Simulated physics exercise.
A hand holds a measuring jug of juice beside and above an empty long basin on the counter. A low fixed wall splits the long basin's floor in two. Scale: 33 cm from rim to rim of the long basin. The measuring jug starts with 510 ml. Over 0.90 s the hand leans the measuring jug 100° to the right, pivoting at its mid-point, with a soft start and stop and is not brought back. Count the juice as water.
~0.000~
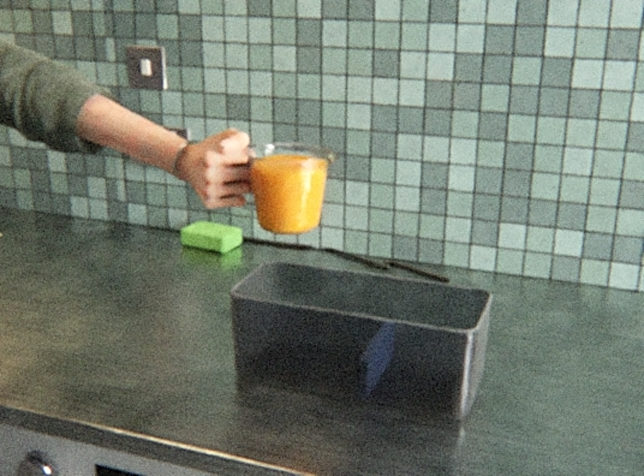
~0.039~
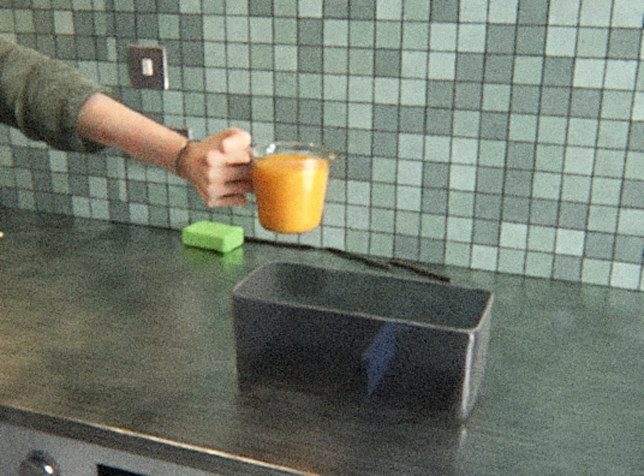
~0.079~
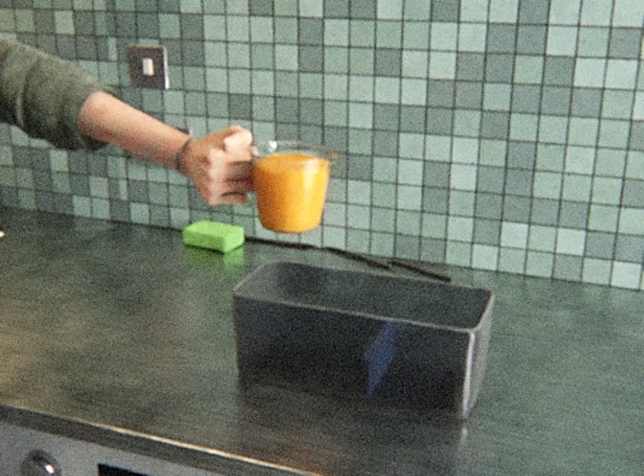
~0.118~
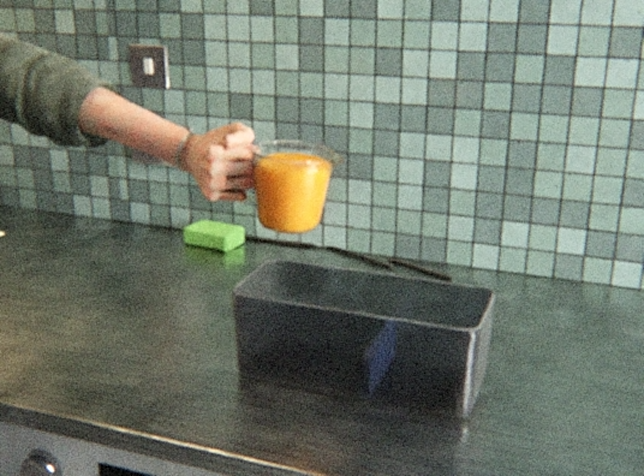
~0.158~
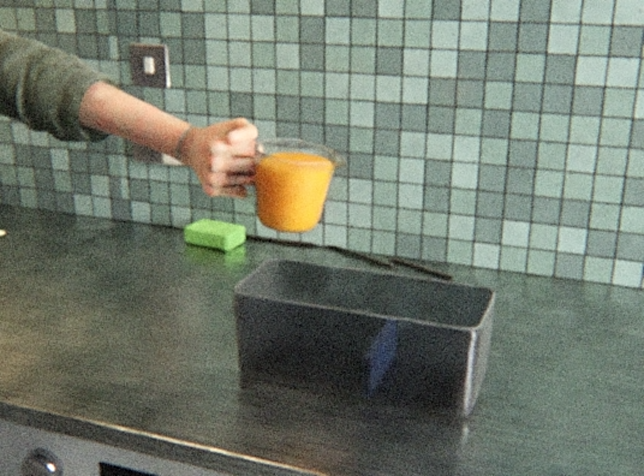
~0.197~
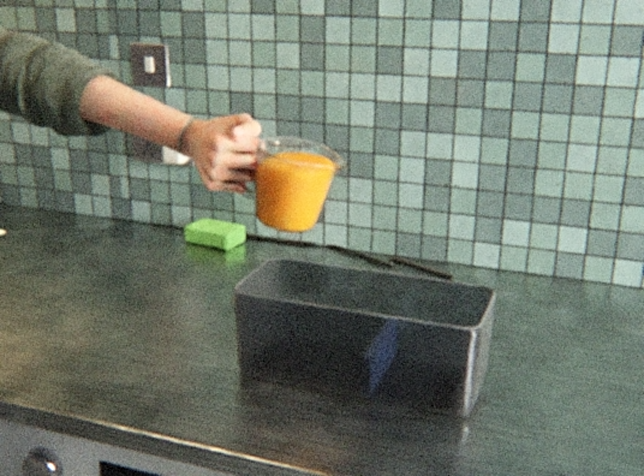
A hand in a green-grey sleeve reaches in from the left, holding a clear measuring jug of orange juice over a dark counter, seen from slightly above against green mosaic tiles. Below and to the right sits an empty, smoky-grey long basin, with a green sponge behind it on the left. The hand leans the jug slightly rightward, gently at first, while the view stays almost still.
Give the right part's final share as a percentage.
About 45 per cent.
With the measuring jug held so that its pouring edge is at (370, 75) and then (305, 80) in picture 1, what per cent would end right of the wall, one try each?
First 90, then 10 per cent.
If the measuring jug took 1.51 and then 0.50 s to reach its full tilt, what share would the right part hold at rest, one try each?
First 55, then 30 per cent.
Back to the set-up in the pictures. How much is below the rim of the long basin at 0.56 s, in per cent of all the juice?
About 7 per cent.
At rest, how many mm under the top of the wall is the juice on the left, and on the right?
Left about 46 mm, right about 44 mm.
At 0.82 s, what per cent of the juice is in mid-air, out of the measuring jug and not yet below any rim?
Near 18 in a hundred.
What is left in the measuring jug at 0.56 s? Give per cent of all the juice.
About 70 per cent.
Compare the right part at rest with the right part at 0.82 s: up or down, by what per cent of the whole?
The share moves up, by some 4 per cent.
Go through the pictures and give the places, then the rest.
In the first frame, it leans 0°; its right rim is at (338, 158); the juice meets the walls at (257, 159) and (326, 167); the long basin's rim runs from (248, 277) to (484, 312); the wall's top is at (378, 340).
In the second frame, it leans 0°; its right rim is at (340, 158); the juice meets the walls at (258, 159) and (328, 167).
In the third frame, it leans 2°; its right rim is at (341, 159); the juice meets the walls at (259, 158) and (329, 167).
In the fourth frame, it leans 4°; its right rim is at (343, 161); the juice meets the walls at (261, 158) and (331, 167).
In the fifth frame, it leans 7°; its right rim is at (345, 163); the juice meets the walls at (263, 157) and (333, 166).
In the sixth frame, it leans 11°; its right rim is at (347, 167); the juice meets the walls at (264, 157) and (336, 167).
Then, 0.56 s in, the tilt is 68° and 70 per cent is still to pour, 1 is left of the wall and 6 right of it.
Then, 0.82 s in, the tilt is 98° and 17 per cent is still to pour, 25 is left of the wall and 41 right of it.
Then, 1.10 s in, the tilt is 100° and 1 per cent is still to pour, 52 is left of the wall and 44 right of it.
Then, 1.40 s in, the tilt is 100° and 0 per cent is still to pour, 54 is left of the wall and 45 right of it.
Finally, 54 per cent lies left of the wall, 45 right of it and 1 outside.
